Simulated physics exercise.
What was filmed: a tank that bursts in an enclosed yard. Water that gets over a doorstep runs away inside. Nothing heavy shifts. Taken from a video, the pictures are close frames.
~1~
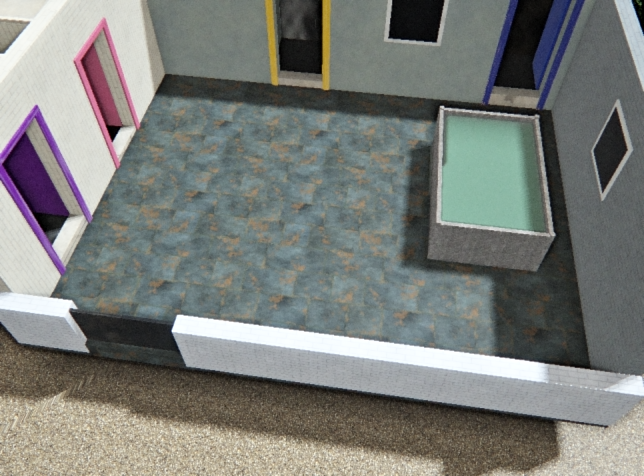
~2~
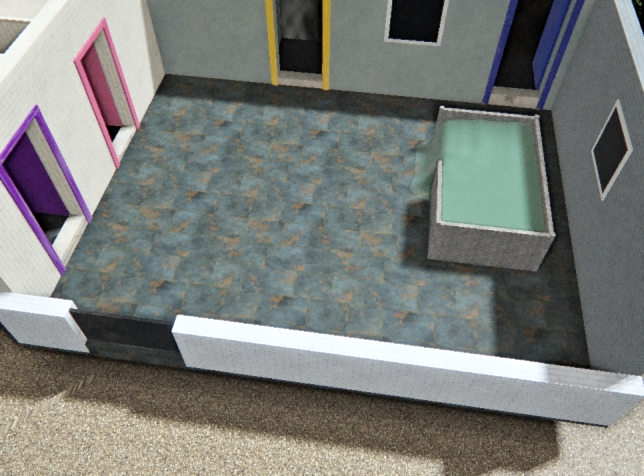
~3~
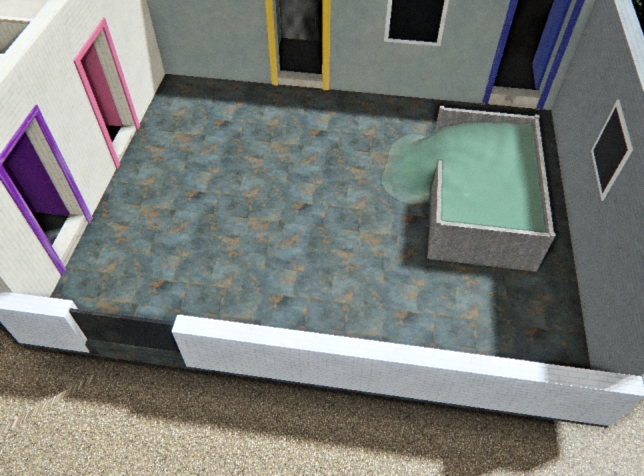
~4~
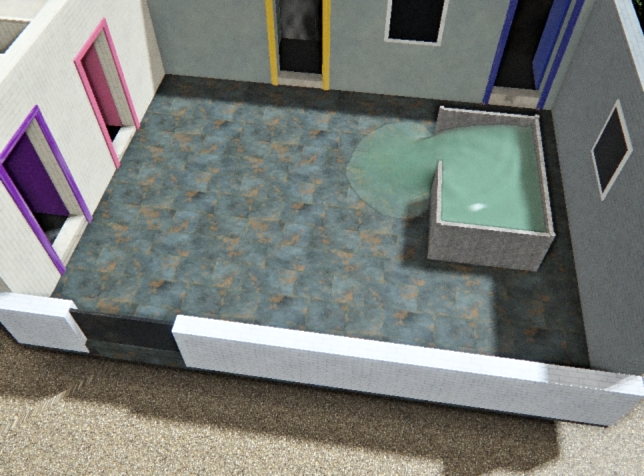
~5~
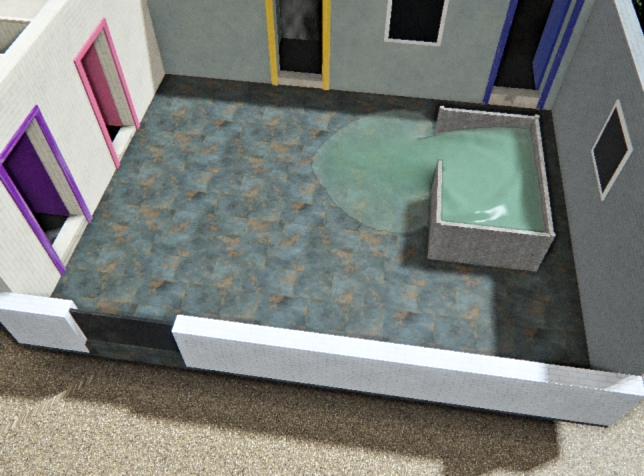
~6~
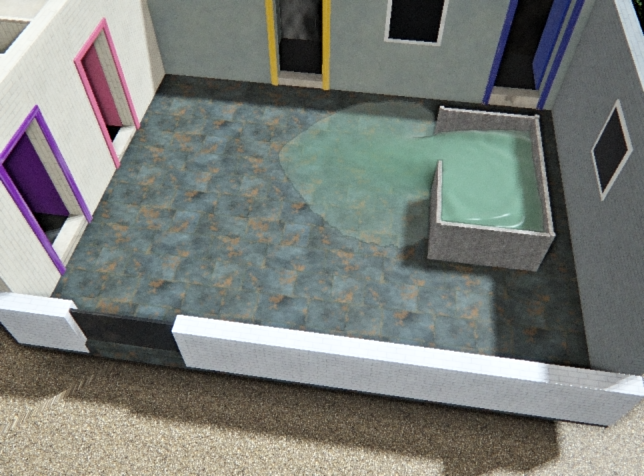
The clip shows an open tank of green water standing still in a walled yard with colourful doorways, then water pours through a gap in its left side and fans out leftward across the mottled blue-grey floor.
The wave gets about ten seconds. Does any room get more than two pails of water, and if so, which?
Yellow door: At most two buckets, purple door: At most two buckets, blue door: At most two buckets, pink door: Over two buckets.
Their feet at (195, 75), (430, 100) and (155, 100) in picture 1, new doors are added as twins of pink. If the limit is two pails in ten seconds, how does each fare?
Crosses the line; stays below the line; crosses the line.
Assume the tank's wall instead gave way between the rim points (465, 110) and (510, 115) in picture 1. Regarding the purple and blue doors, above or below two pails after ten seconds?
First purple is not flooded, then blue is flooded.
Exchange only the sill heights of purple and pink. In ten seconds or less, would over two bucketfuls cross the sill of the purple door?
As far as I can tell, the purple one overshoots.
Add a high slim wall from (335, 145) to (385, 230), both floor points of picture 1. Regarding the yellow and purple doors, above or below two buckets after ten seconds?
Lab note: Yellow door crosses the line; purple door doesn't reach it.
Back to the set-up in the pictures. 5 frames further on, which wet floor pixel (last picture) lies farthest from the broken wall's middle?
Somewhere around (161, 122).
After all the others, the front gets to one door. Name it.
That is the door marked blue.
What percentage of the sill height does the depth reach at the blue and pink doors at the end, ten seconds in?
In order: Roughly 10 % and 80 %.
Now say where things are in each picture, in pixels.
The first frame shows the open tank at (490, 170) is whole and still.
In the second frame, the front is at (424, 144), out from the gap at (438, 158).
In the third frame, the front is at (389, 189), out from the gap at (437, 160).
In the fourth frame, water pours out at (437, 162) and has run to (351, 175).
In the fifth frame, water pours out at (437, 162) and has run to (317, 169).
In the sixth frame, the front is at (288, 146), out from the gap at (437, 162).
A moment on, water covers 40 % of the floor; the yellow door wet at the sill, nothing in, the purple door not reached, the blue door not reached, the pink door not reached.
Next, water covers 50 % of the floor; the yellow door under two buckets in, the purple door not reached, the blue door not reached, the pink door under two buckets in.
Then, water covers 60 % of the floor; the yellow door under two buckets in, the purple door wet at the sill, nothing in, the blue door not reached, the pink door far over two buckets in.
Later, water covers 65 % of the floor; the yellow door under two buckets in, the purple door wet at the sill, nothing in, the blue door wet at the sill, nothing in, the pink door far over two buckets in.
In the end, water covers 95 % of the floor; the yellow door under two buckets in, the purple door wet at the sill, nothing in, the blue door wet at the sill, nothing in, the pink door far over two buckets in.
